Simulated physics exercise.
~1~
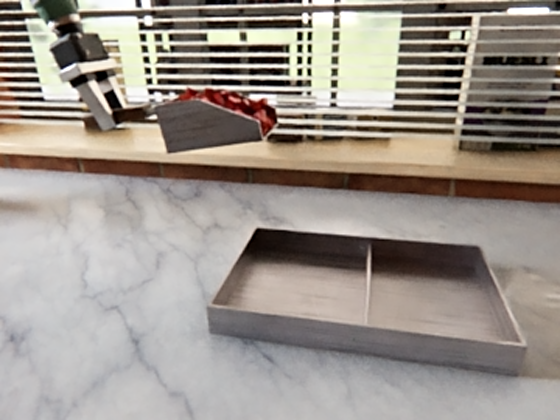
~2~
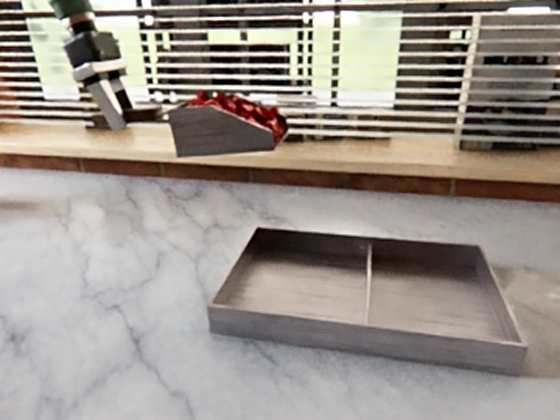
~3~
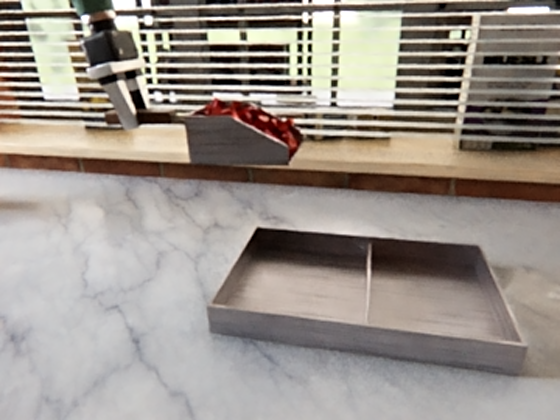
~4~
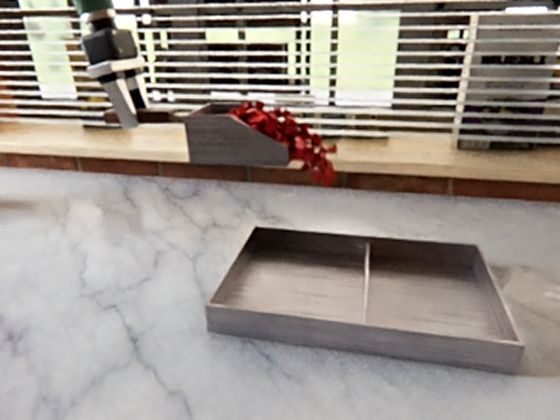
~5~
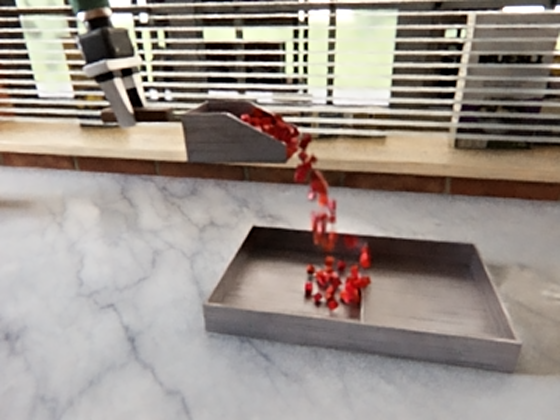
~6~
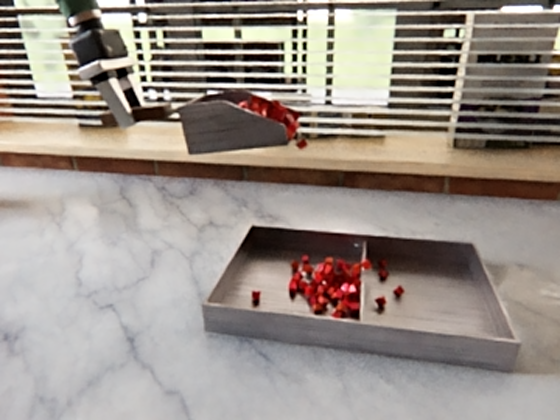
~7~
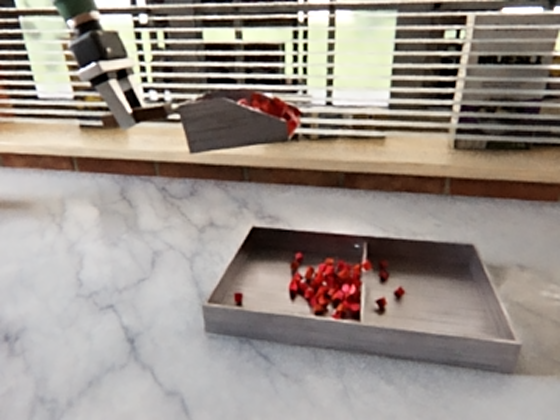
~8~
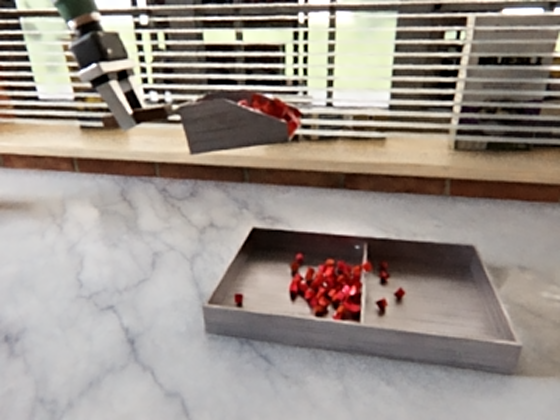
A robot arm moved a grey scoop heaped with small red pieces to the right, and some spilled over its front into a divided tray on a marble table. It ended holding still, with many pieces left in the scoop and most of the fallen ones in the tray's left part.
